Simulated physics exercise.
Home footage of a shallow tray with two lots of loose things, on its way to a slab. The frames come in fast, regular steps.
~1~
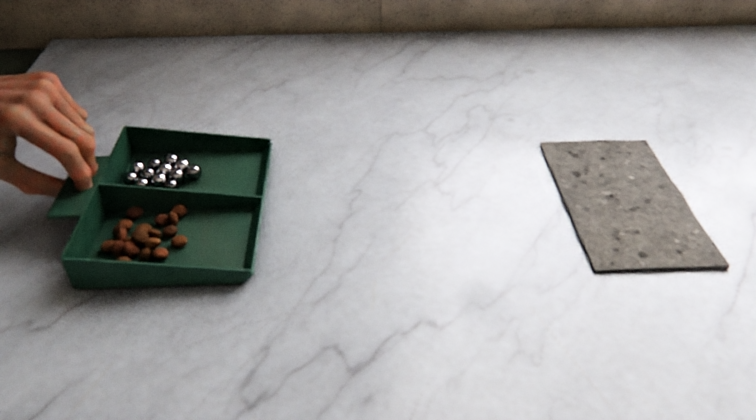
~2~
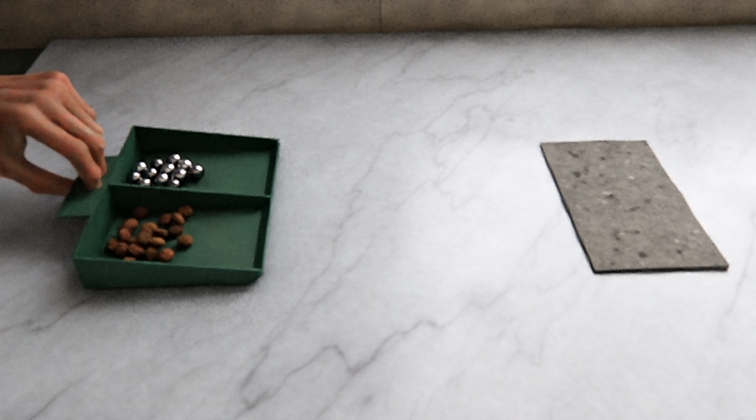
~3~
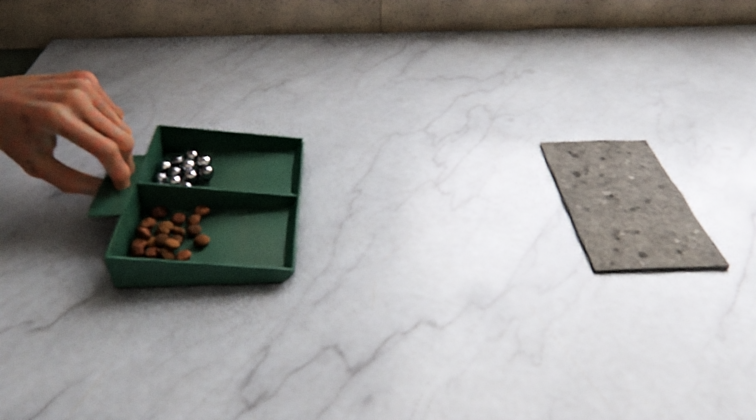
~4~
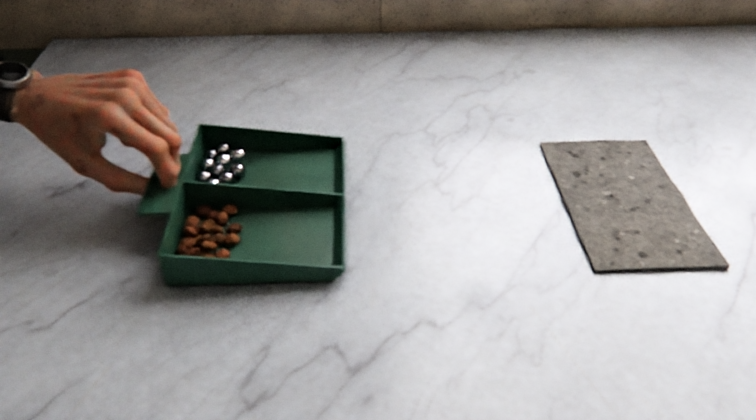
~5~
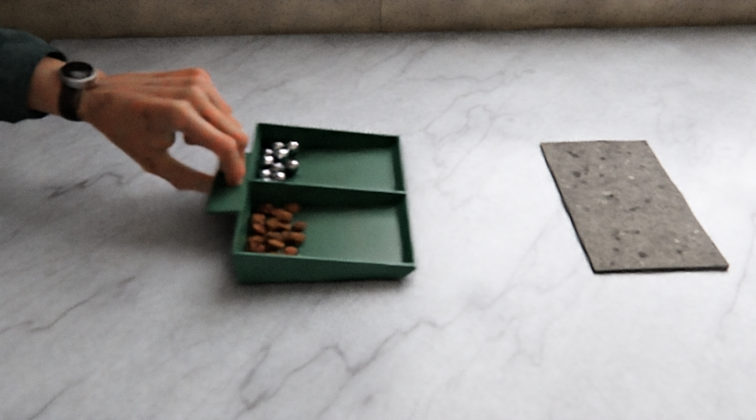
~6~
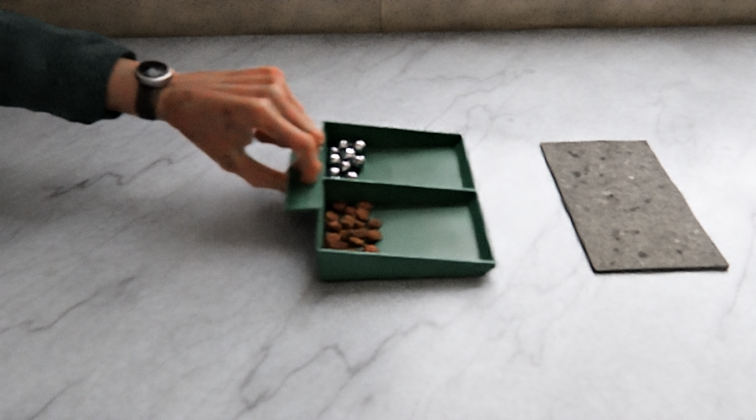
On a grey-veined white marble surface against a plain pale backdrop, a fixed camera looks down at an angle. A green two-compartment tray on the left holds shiny steel balls in the farther section and brown kibble in the nearer, while a speckled grey slab lies on the right. A hand gripping the tray's left tab pushes it rightward, slowly then faster, a dark sleeve and wristwatch coming into view.
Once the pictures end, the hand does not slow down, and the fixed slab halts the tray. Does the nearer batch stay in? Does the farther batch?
The nearer batch tips some bits overboard, and the farther batch tips some bits overboard.
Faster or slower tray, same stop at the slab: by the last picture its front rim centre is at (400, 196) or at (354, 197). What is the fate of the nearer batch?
It is fully retained in the first try and is fully retained in the second.
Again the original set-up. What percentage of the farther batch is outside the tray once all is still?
Roughly 80 %.
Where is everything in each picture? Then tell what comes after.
Front rim at (263, 200), at rest; slab at (642, 229); nearer batch at (141, 234), a few bits of dog kibble; farther batch at (166, 170), a few steel balls, in the first picture.
Front rim at (272, 200), hardly any of the way covered; farther batch at (168, 170), in the second picture.
Front rim at (299, 199), a small part of the way covered; nearer batch at (163, 242), in the third picture.
Front rim at (344, 198), about a quarter of the way covered; farther batch at (217, 172), in the fourth picture.
Front rim at (407, 196), about half of the way covered; nearer batch at (268, 238), in the fifth picture.
Front rim at (478, 194), about two thirds of the way covered; slab at (642, 229); nearer batch at (344, 236); farther batch at (344, 168), in the sixth picture.
Then, 0.04 s past the last view, tray still sliding, front rim near (524, 192); nearer batch all inside; farther batch all inside.
Then, 0.18 s past the last view, tray stopped at the slab; nearer batch a small part out of the tray; farther batch about a quarter out of the tray.
Then, 0.39 s past the last view, tray stopped at the slab; nearer batch about a quarter out of the tray; farther batch most out of the tray.
Finally, tray stopped at the slab; nearer batch about a quarter out of the tray; farther batch most out of the tray.
